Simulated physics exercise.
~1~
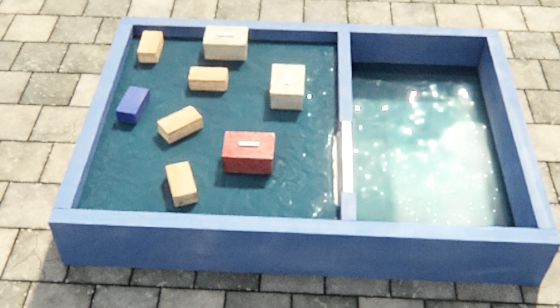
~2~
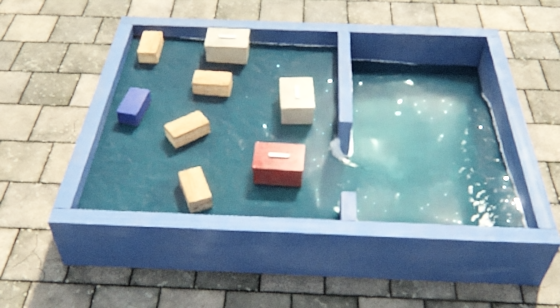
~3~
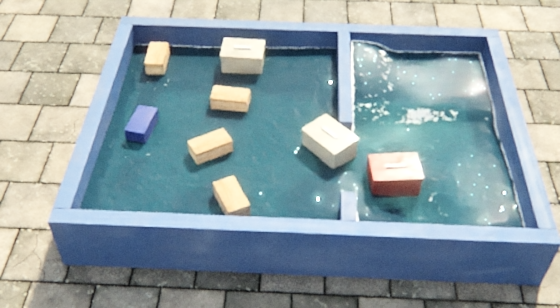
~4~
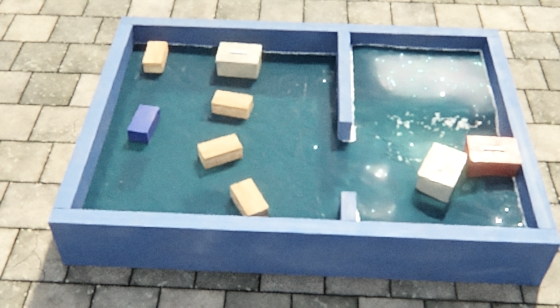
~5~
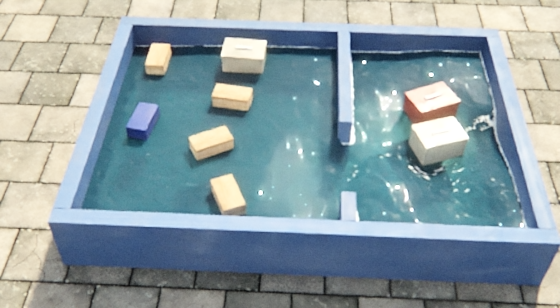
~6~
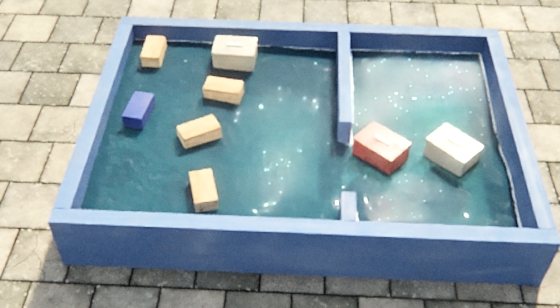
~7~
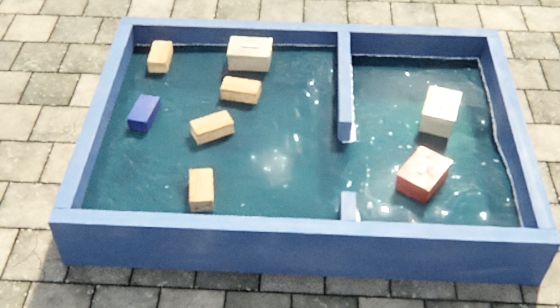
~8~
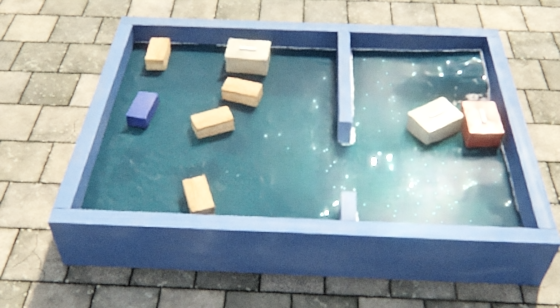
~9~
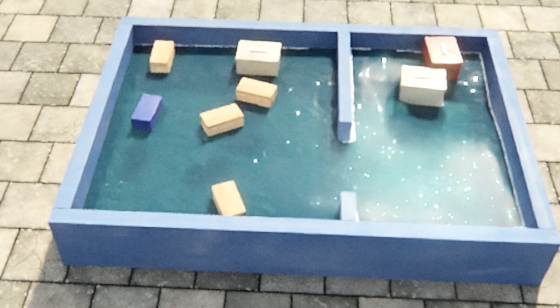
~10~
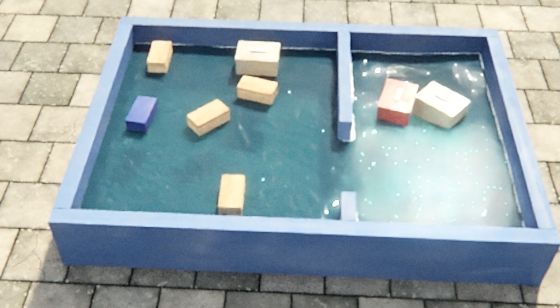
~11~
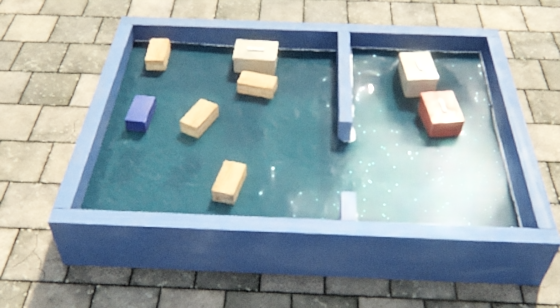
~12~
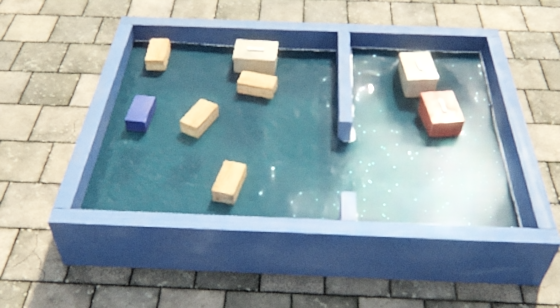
A blue tank's divider opens, and red and white boxes float through, staying right.
